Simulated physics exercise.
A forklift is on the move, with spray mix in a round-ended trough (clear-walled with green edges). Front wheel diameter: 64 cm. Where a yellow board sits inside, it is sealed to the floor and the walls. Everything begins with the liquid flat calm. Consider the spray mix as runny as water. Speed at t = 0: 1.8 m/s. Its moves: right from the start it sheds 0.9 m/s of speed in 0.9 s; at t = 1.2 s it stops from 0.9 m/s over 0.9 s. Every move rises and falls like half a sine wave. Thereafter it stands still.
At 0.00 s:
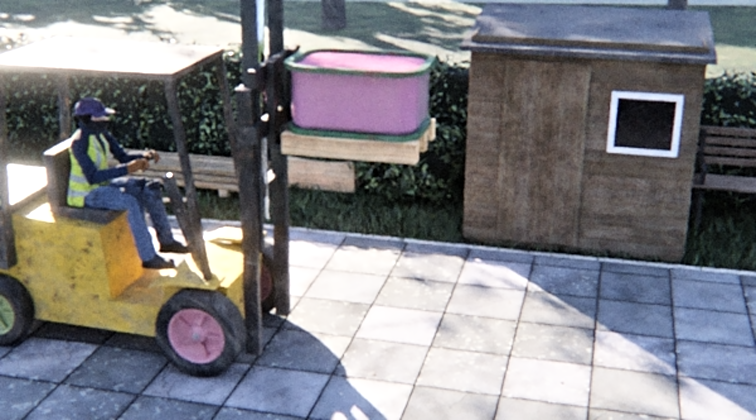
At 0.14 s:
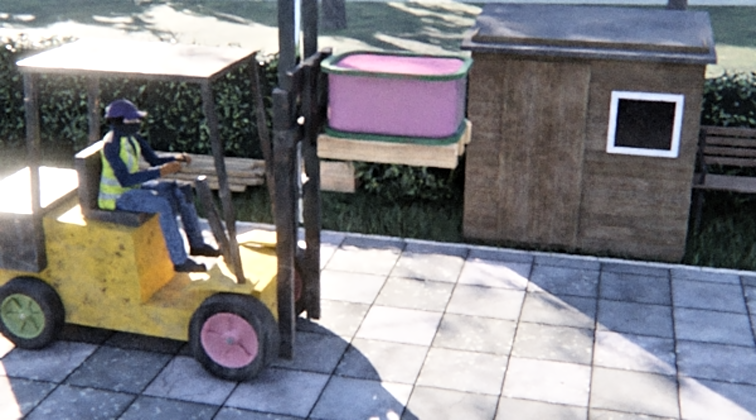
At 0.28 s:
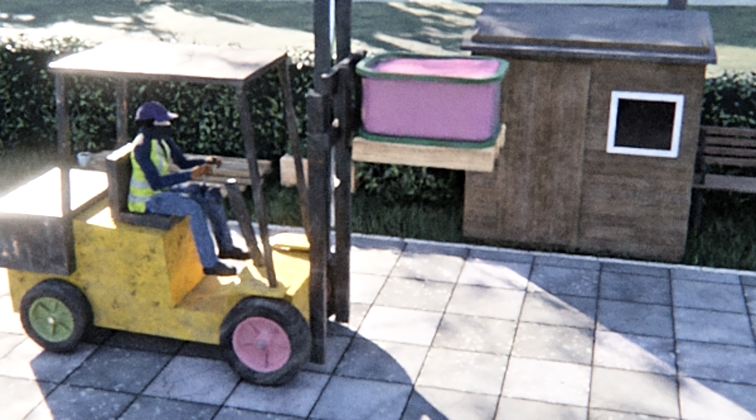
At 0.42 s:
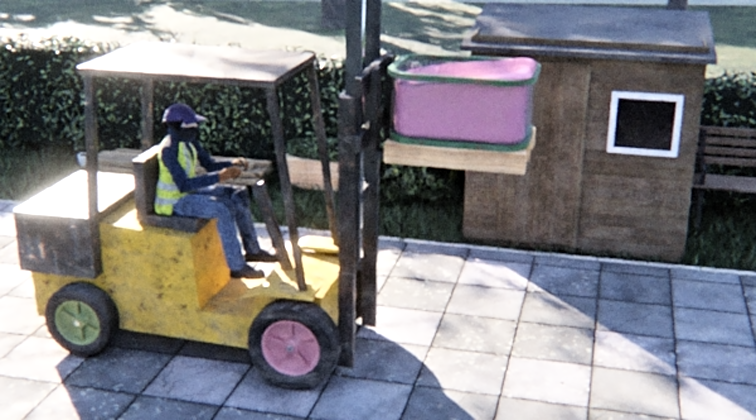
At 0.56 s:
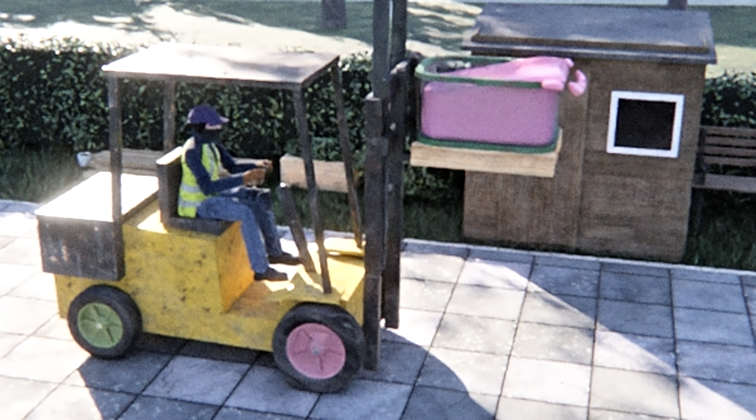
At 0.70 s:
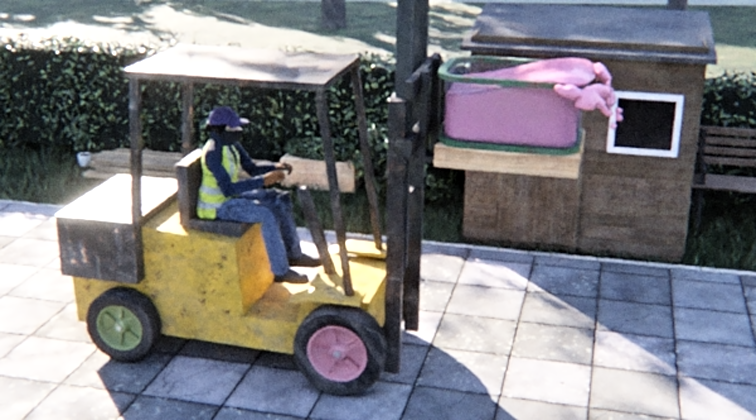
A driver in a yellow vest drove a yellow forklift rightward across the paving, carrying a tub of pink liquid, which heaped up toward the front and then slopped over the right end.
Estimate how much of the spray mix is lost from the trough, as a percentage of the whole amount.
Roughly 14 % of it is lost.
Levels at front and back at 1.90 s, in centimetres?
The front reads 50 cm and the back reads 24 cm.
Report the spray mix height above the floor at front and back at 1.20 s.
Front: 34 cm; back: 46 cm.
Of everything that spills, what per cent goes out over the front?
I'd estimate some 70 percent of what spills.
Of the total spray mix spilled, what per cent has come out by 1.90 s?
About 40 percent, give or take.
Then, 1.20 s in, it stands 45 cm high behind and 33 cm in front; 5 per cent has gone over the front, a little elsewhere.
Then, 1.90 s in, it stands 24 cm high behind and 50 cm in front; 5 per cent has gone over the front, a little elsewhere.
Then, 2.60 s in, it stands 42 cm high behind and 26 cm in front; 12 per cent has gone over the front, a little elsewhere.
Then, 5.09 s in, 14 per cent has gone over the front, a little elsewhere, 29 of 200 litres.
